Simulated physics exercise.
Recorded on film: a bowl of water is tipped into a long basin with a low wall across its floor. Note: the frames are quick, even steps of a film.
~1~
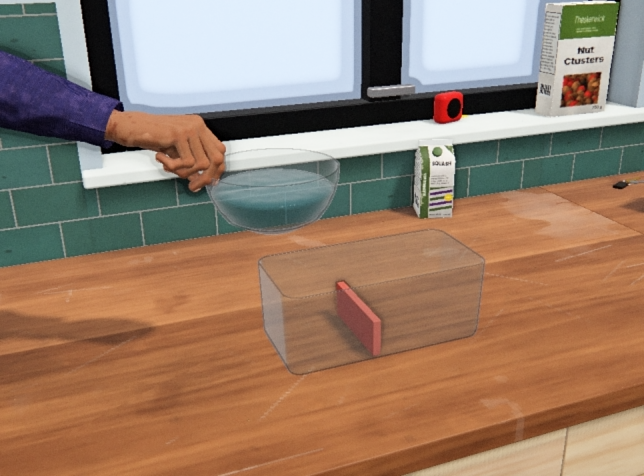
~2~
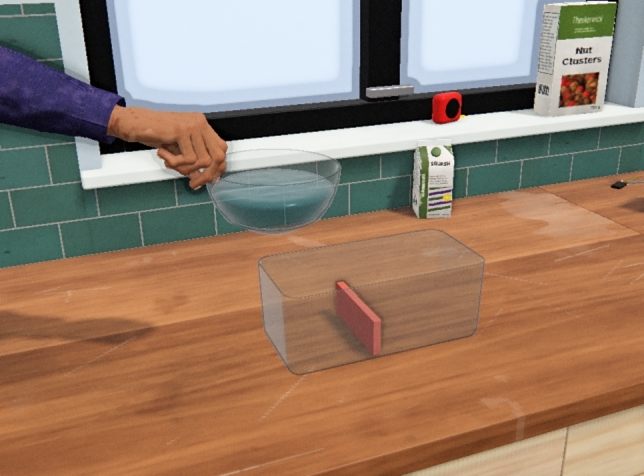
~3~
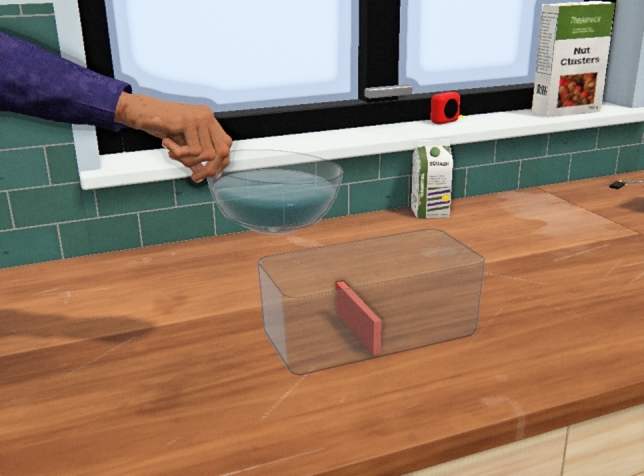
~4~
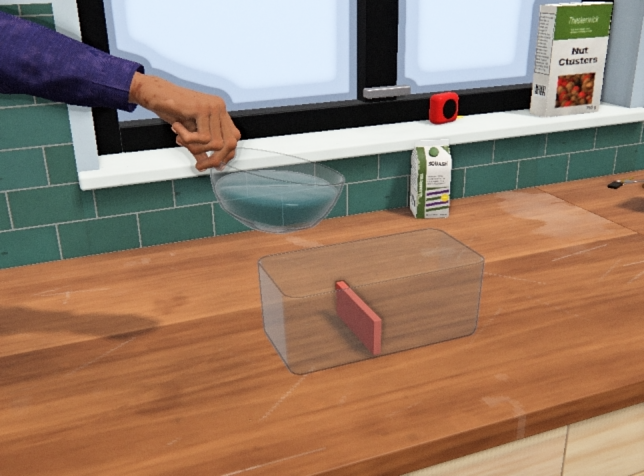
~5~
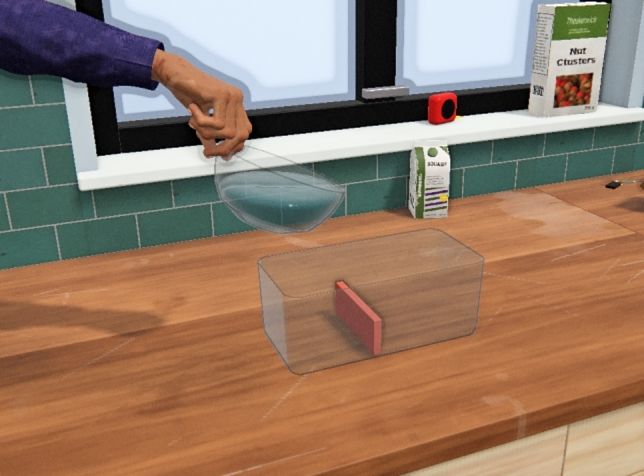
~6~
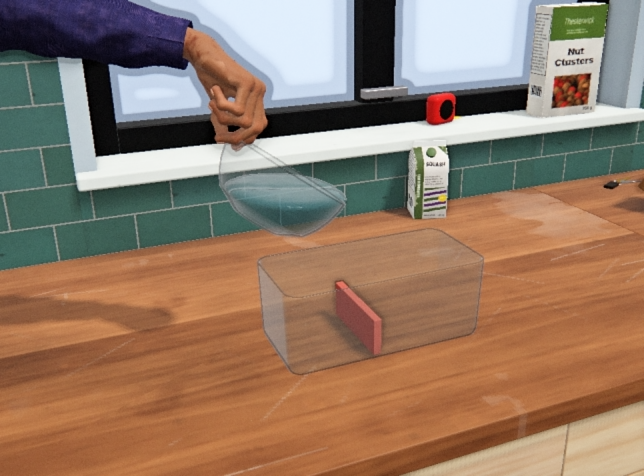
We see a hand in a purple sleeve holding a clear bowl of bluish water above a transparent basin with a low red wall inside, then raising the bowl's left side so it tilts steadily toward the right.
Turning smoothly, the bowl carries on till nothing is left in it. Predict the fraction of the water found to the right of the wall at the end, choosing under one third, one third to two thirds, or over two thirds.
The share right of the wall will be moderate, one third to two thirds.
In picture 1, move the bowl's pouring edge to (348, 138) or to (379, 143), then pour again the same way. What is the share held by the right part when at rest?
It comes to about 65 %, followed by about 80 %.
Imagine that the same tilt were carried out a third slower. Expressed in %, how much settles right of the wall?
Share on the right: Some 55 percent.
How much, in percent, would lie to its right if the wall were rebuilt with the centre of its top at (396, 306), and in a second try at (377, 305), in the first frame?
Result: 25 % first, 25 % second.
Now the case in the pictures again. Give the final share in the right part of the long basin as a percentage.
I'd say close to 45 per cent.
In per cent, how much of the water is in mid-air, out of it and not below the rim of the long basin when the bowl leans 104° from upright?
Close to 15 per cent.
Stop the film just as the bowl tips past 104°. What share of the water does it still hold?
Around 5 in a hundred has not poured out yet.
A moment on, the tilt is 104° and 7 per cent is still to pour, 31 is left of the wall and 44 right of it.
Next, the tilt is 119° and 0 per cent is still to pour, 46 is left of the wall and 42 right of it.
Then the tilt is 119° and 0 per cent is still to pour, 50 is left of the wall and 46 right of it.
Later the tilt is 119° and 0 per cent is still to pour, 50 is left of the wall and 47 right of it.
In the end 50 per cent lies left of the wall, 47 right of it and 3 outside.
